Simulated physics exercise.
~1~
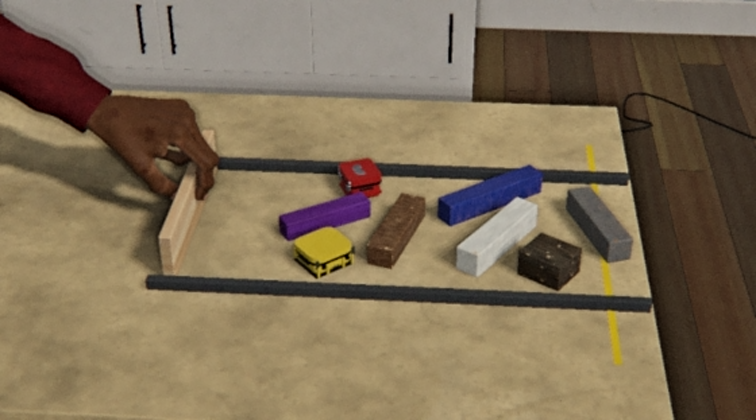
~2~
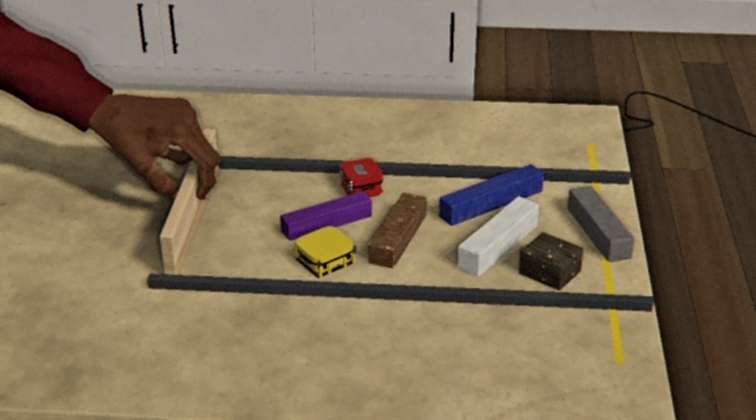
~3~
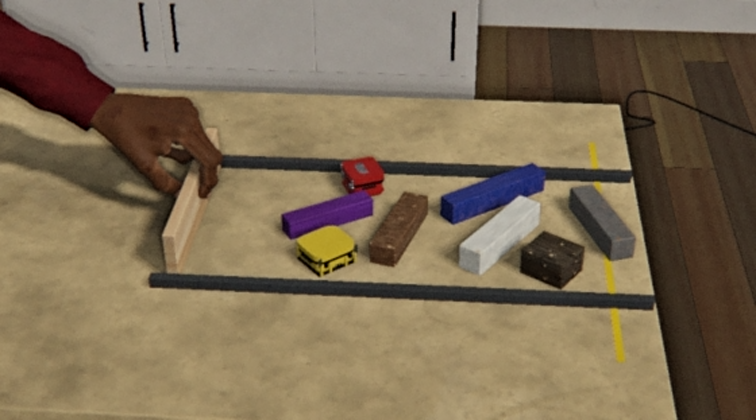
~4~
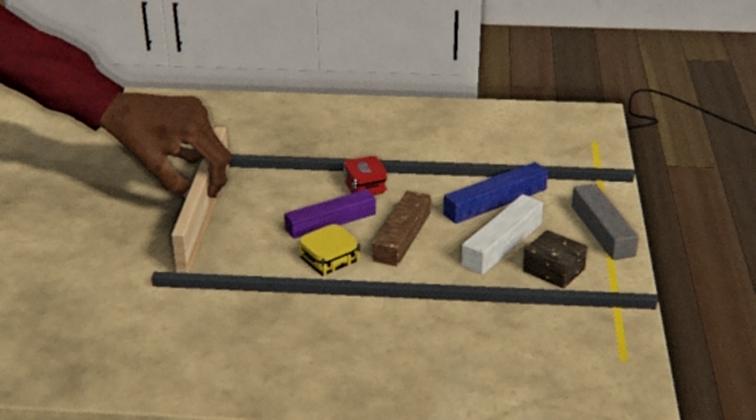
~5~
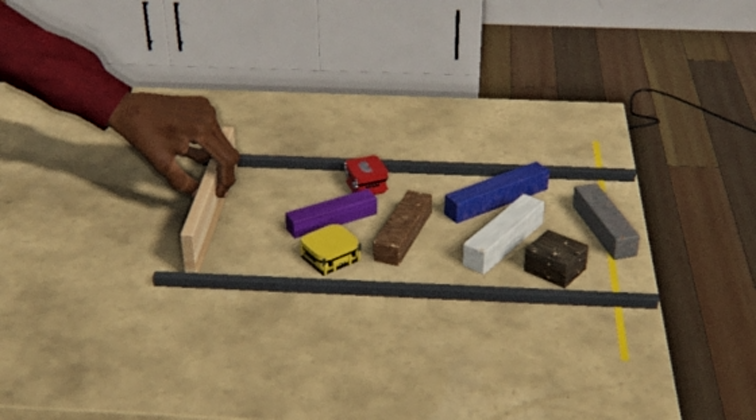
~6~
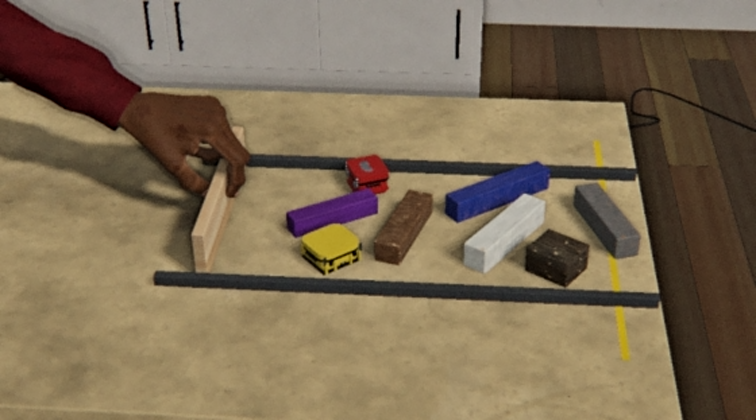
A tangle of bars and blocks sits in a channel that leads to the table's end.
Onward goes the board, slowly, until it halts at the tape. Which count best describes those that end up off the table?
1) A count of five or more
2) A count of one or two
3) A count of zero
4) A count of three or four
Answer: 1.
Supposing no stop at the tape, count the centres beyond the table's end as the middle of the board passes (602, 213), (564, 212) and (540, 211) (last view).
The numbers past the end are 5, 3 and 2.
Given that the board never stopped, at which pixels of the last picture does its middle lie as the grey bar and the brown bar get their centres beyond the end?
I'd say about (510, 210) for the first one and about (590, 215) for the second.
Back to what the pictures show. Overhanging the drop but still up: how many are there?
The count is 2.
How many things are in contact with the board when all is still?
The count in contact is 3.
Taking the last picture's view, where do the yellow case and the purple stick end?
Positions - first (641, 278), then (638, 219).
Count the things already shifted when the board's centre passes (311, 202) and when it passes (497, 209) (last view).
At first I count 2, and then 8.
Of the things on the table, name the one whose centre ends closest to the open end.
The purple stick.
A little later, none off yet; grey bar at rest near (606, 220); black block at rest near (557, 258); white bar at rest near (505, 232).
Next, none off yet; grey bar shifted a little near (629, 220); black block shifted about its own width near (622, 265); white bar shifted about its own width near (591, 239).
When it is over, the number that fall off is five or more; down, brown bar, blue bar, white bar, black block and grey bar.
